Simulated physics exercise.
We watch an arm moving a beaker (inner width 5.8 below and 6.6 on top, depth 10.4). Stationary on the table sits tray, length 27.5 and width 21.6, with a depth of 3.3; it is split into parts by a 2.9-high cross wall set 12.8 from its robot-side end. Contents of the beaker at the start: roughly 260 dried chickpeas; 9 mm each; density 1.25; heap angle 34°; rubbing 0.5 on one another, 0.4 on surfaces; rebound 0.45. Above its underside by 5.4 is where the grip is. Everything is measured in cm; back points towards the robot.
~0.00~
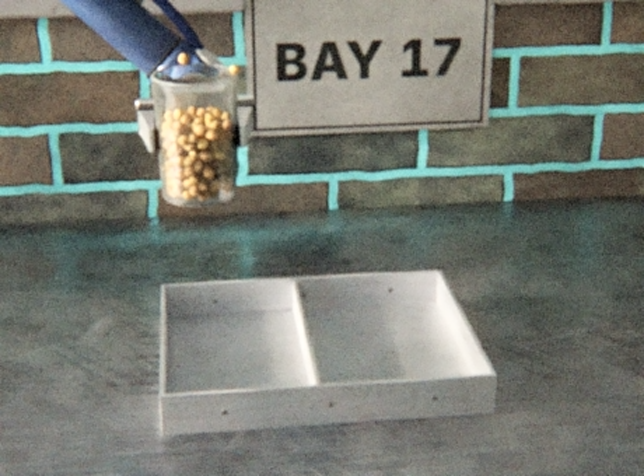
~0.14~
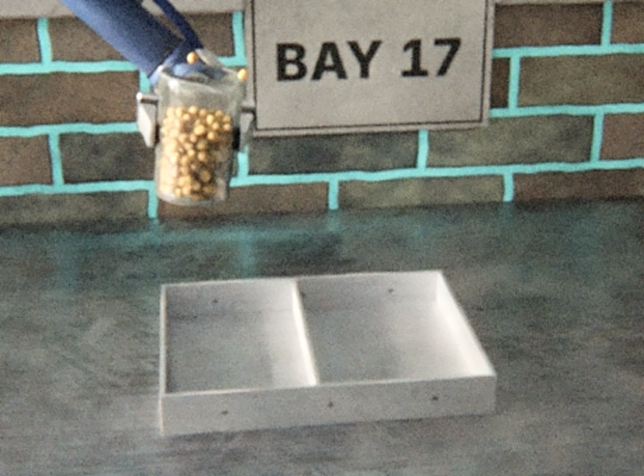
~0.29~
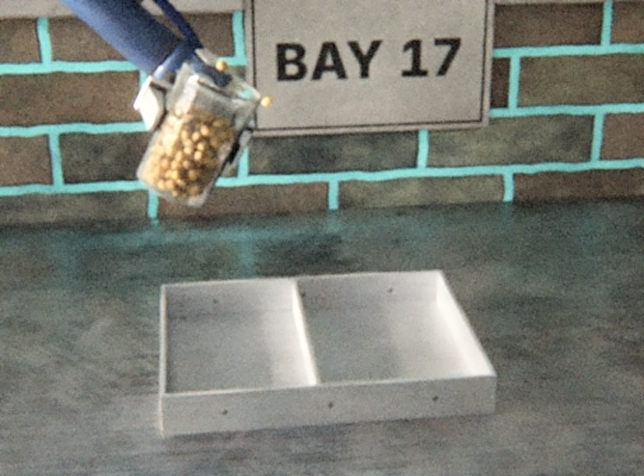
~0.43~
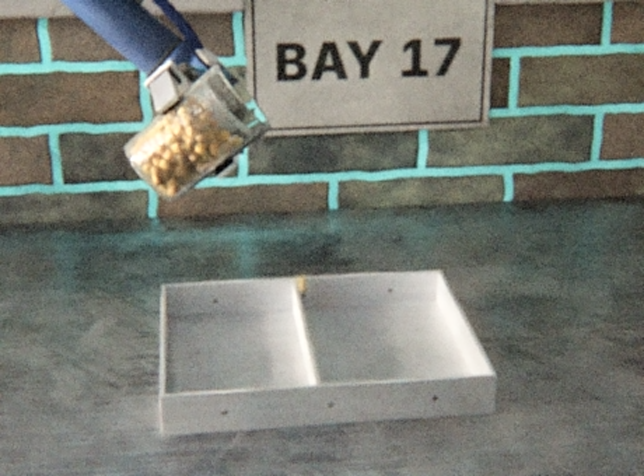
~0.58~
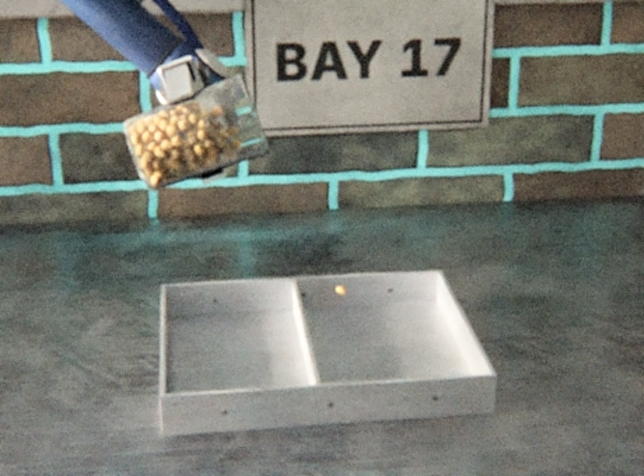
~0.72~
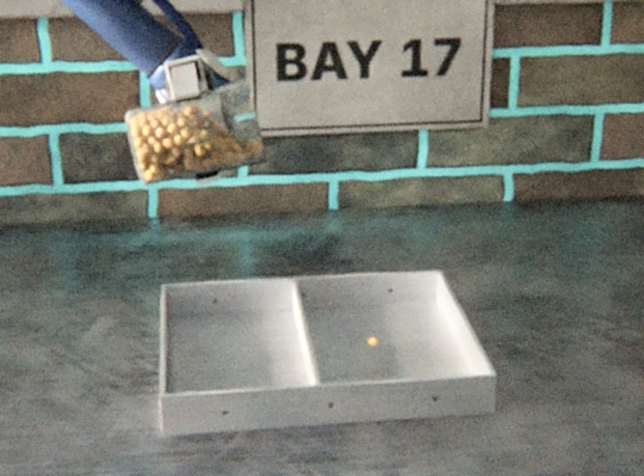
A blue arm tipped a clear beaker of dried chickpeas over to the right until it lay nearly sideways, and a single chickpea dropped into the right-hand part of the white divided tray below.
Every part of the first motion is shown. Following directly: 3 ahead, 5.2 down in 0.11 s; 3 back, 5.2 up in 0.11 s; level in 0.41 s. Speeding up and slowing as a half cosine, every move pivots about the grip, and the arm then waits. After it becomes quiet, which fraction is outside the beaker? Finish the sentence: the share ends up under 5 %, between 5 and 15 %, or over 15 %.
The share ends up between 5 and 15 %.
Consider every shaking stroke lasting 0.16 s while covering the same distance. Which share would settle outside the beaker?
I'd expect some 0 per cent.
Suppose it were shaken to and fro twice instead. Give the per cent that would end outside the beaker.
It would then be around 15 per cent.
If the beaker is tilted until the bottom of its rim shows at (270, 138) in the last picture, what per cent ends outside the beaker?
Roughly 0 per cent.
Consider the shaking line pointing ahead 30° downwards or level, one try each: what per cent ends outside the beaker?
First try about 30 %, second try about 70 %.
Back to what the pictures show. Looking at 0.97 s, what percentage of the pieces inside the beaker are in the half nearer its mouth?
35 %.
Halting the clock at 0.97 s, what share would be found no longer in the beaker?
I'd put it at some 5 per cent at that point.
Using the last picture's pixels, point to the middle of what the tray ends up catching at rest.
I'd say somewhere near (382, 346) in the final view.
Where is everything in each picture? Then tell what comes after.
In the first frame, beaker middle at (197, 137), level; upper third of the load around (196, 130), from x 165 to 235, top at y 60; 260 in the beaker.
In the second frame, beaker middle at (197, 137), tilted 8° forward; upper third of the load around (196, 131), from x 165 to 245, top at y 60.
In the third frame, beaker middle at (196, 137), tilted 27° forward; upper third of the load around (190, 131), from x 150 to 270, top at y 65; 259 in the beaker, 1 in flight or on a rim.
In the fourth frame, beaker middle at (195, 136), tilted 52° forward; upper third of the load around (187, 129), from x 135 to 305, top at y 105; 259 in the beaker, 1 in flight or on a rim.
In the fifth frame, beaker middle at (195, 136), tilted 71° forward; upper third of the load around (181, 126), from x 135 to 340, top at y 105; 259 in the beaker, 1 in the far-side part.
In the sixth frame, beaker middle at (195, 135), tilted 79° forward; upper third of the load around (172, 126), from x 135 to 375, top at y 110; 259 in the beaker, 1 in the far-side part.
By 0.97 s, tilted 78° forward, highest piece 25 above the table; 249 in the beaker, 1 in the far-side part, 10 in flight or on a rim.
By 1.22 s, tilted 17° forward, highest piece 26 above the table; 242 in the beaker, 14 in the far-side part, 4 in the robot-side part.
By 1.55 s, level, highest piece 25 above the table; 242 in the beaker, 13 in the far-side part, 4 in the robot-side part, 1 on the table or floor.
By 2.60 s, level, highest piece 25 above the table; 242 in the beaker, 13 in the far-side part, 4 in the robot-side part, 1 on the table or floor.
Final count, 242 in the beaker, 13 in the far-side part, 4 in the robot-side part, 1 on the table or floor. That is 7 % outside the beaker.
